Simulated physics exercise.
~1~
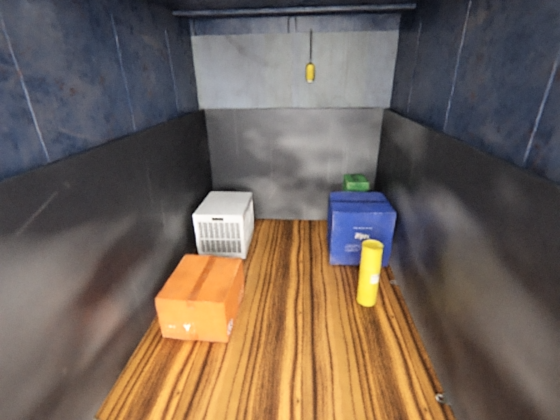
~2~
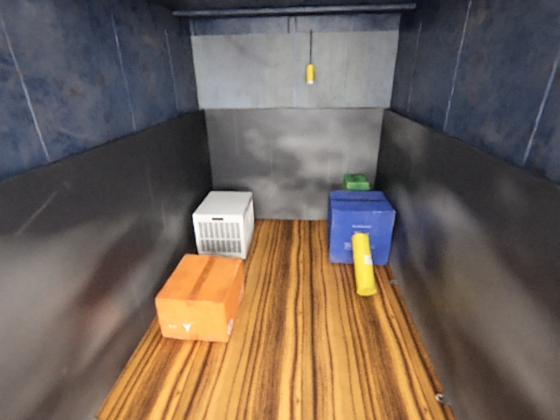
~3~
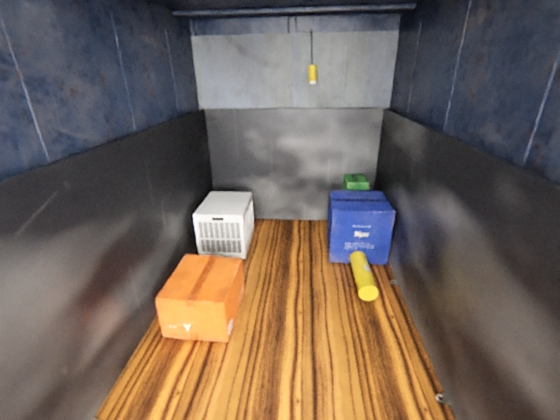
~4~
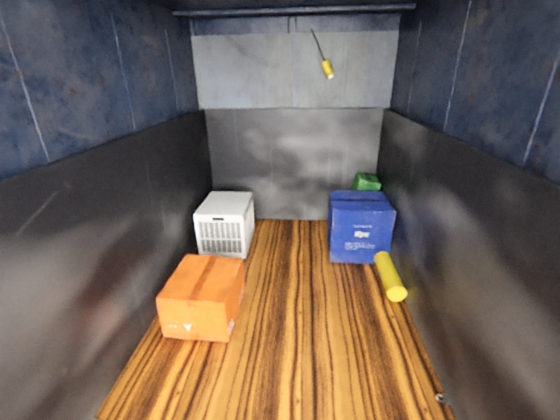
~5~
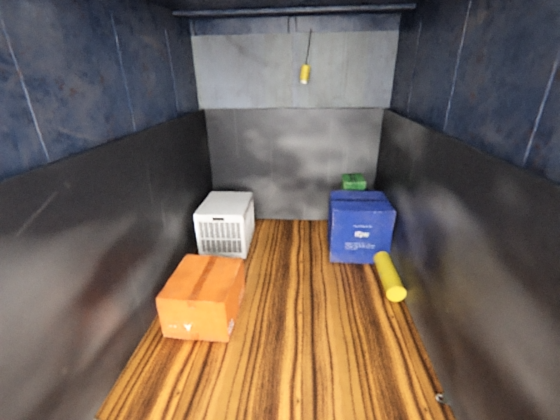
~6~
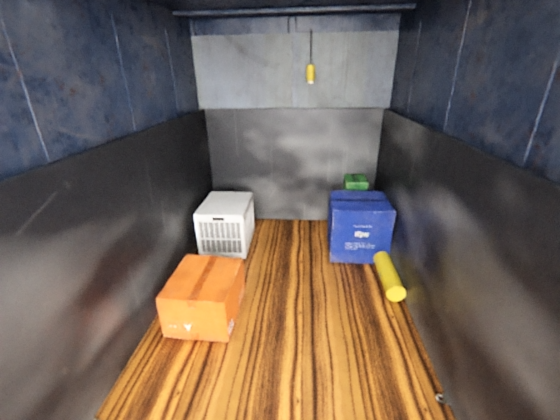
The clip opens on a load bay with a striped wood floor, where an orange box and a white chest sit on the left, and a blue box, a small green box and an upright yellow canister are on the right. The canister tips over against the front of the blue box, then lies on its side. It shifts right, towards the wall, as the yellow object hanging at the back swings and the green box leans right. The green box settles upright again and the hanging object steadies. At the end, only the canister lies on its side, beside the blue box.
